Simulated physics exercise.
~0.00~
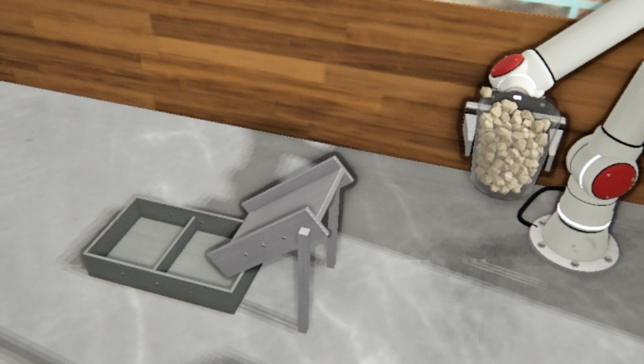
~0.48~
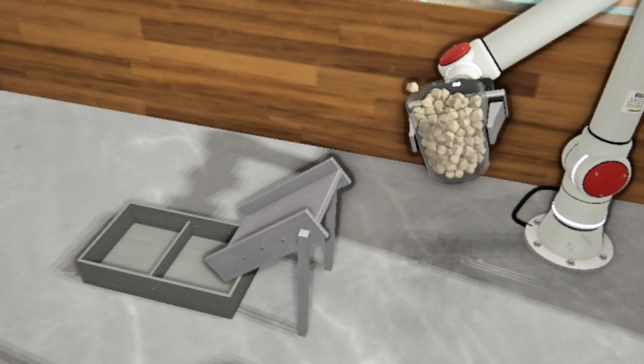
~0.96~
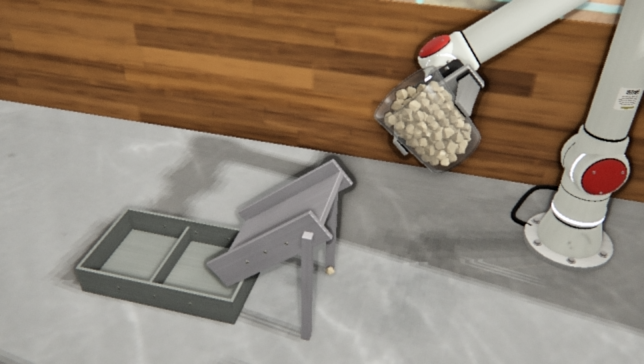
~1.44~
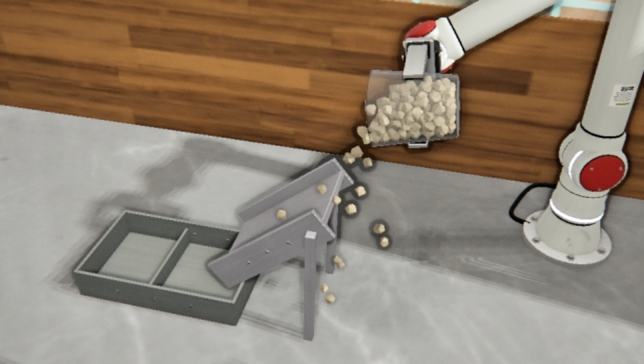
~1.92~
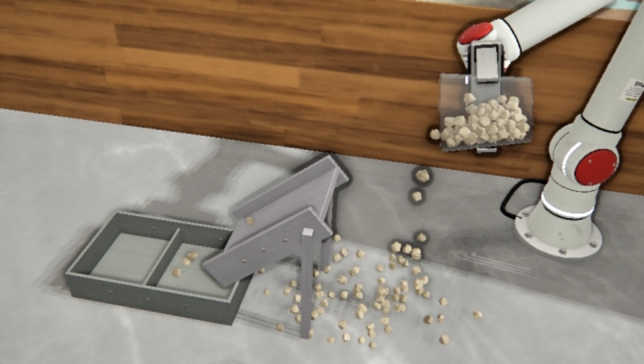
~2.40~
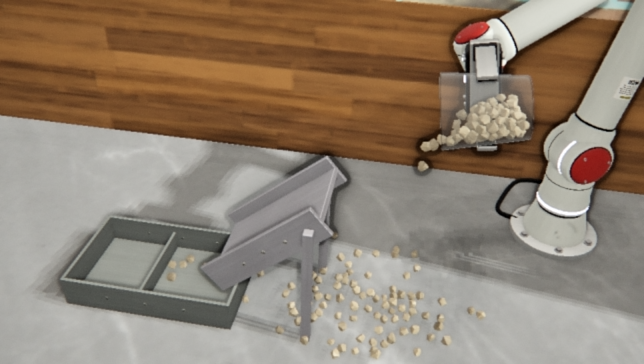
A robot arm carried a clear tumbler of small pale pebbles left toward a grey chute and tipped it over, spilling many onto the table while only a few reached the divided box, then drew back right, still holding plenty of pebbles.
